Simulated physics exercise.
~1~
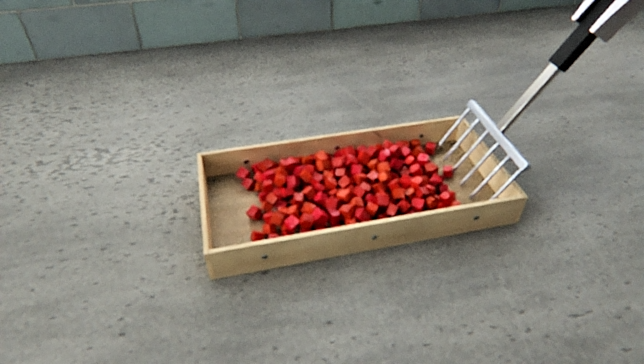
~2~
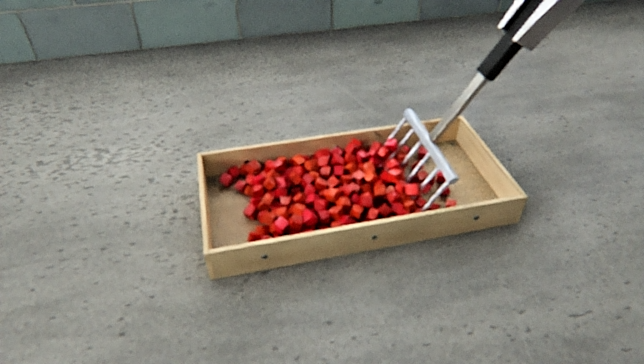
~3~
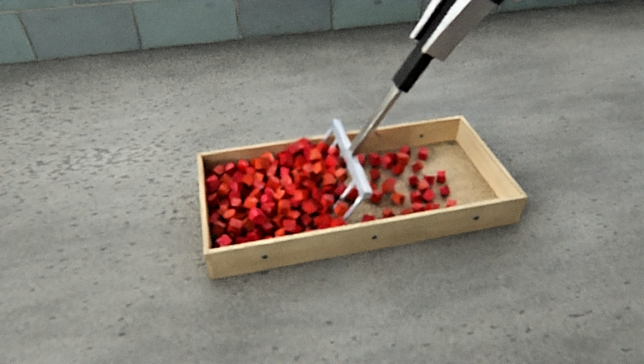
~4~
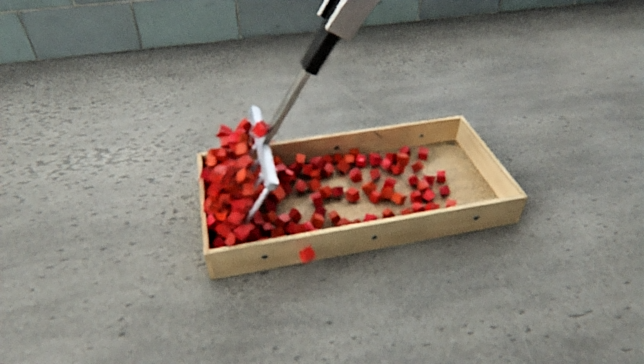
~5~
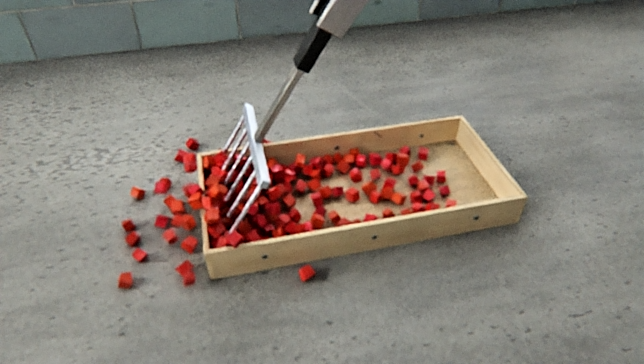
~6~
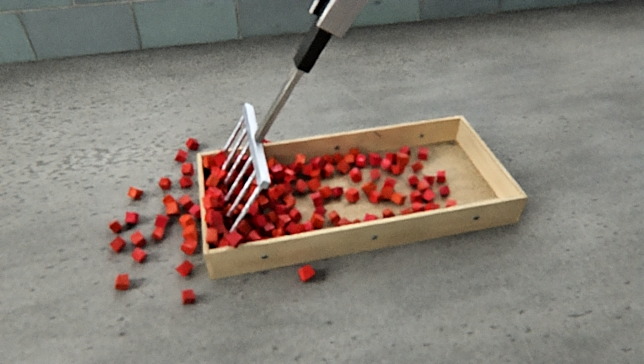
A robotic arm rakes red cubes leftward through a wooden tray, spilling some over the end.
